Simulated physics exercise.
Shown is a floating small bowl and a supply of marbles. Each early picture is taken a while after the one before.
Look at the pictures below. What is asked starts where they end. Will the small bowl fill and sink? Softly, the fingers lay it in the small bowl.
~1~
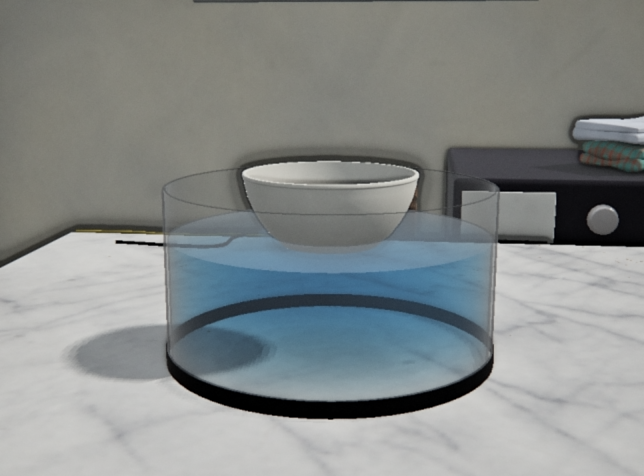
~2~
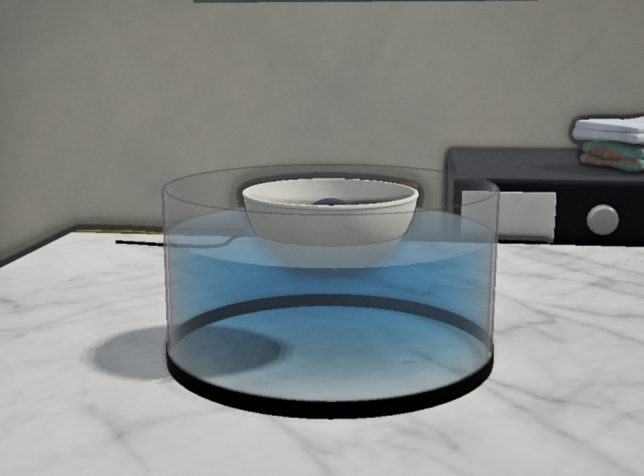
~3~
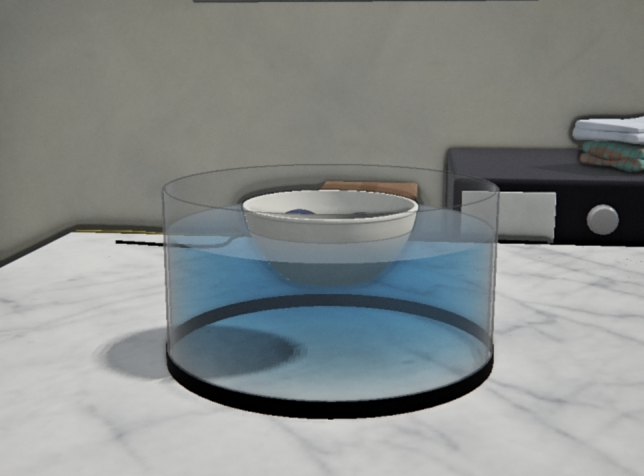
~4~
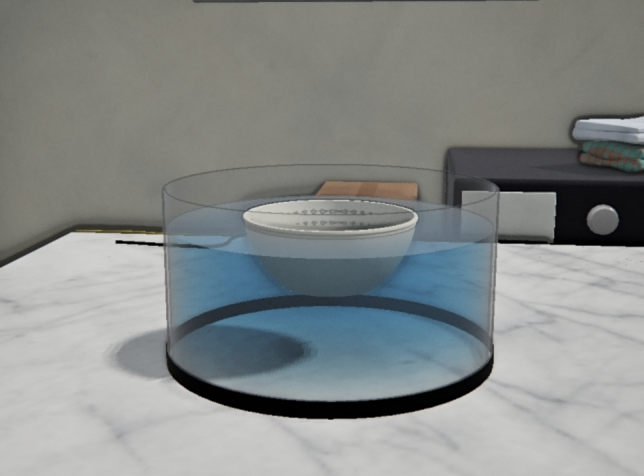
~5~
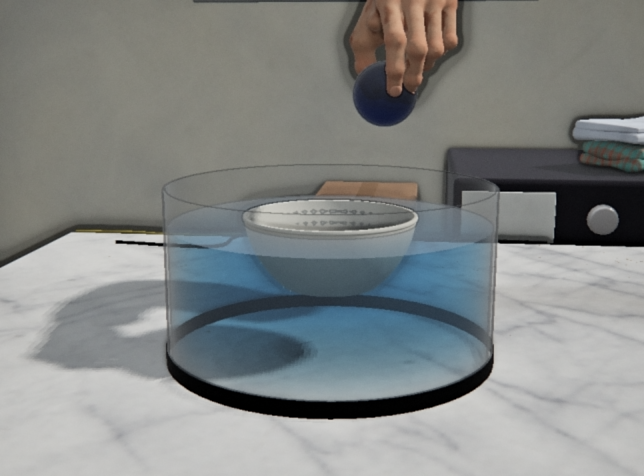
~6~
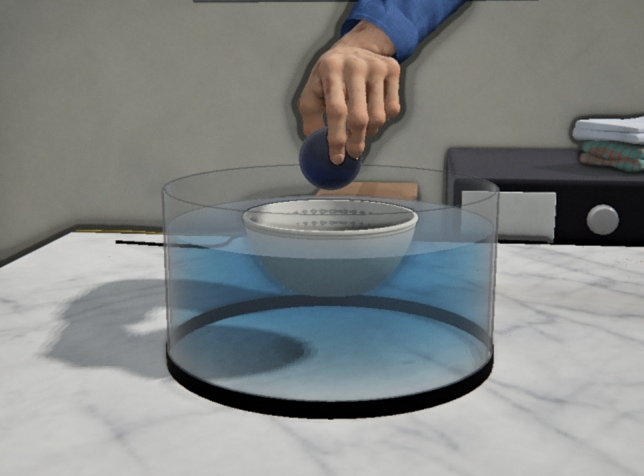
Yes, it sinks.
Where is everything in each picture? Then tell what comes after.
The first picture shows small bowl (330, 174) empty; most of its side above the surface.
The second picture shows small bowl (330, 193) with one aboard; about half of its side above the surface.
The third picture shows small bowl (330, 205) with two aboard; about a third of its side above the surface.
The fourth picture shows small bowl (330, 217) with three aboard; hardly any of its side above the surface.
The fifth picture shows small bowl (330, 217) with three aboard; hardly any of its side above the surface; the next glass marble in the hand at (385, 94).
The sixth picture shows small bowl (330, 217) with three aboard; hardly any of its side above the surface; the next glass marble in the hand at (330, 159).
Next, the glass marble is in and the small bowl dips.
After that, water pours in over its edge.
Finally, the small bowl lies on the bottom with its load.
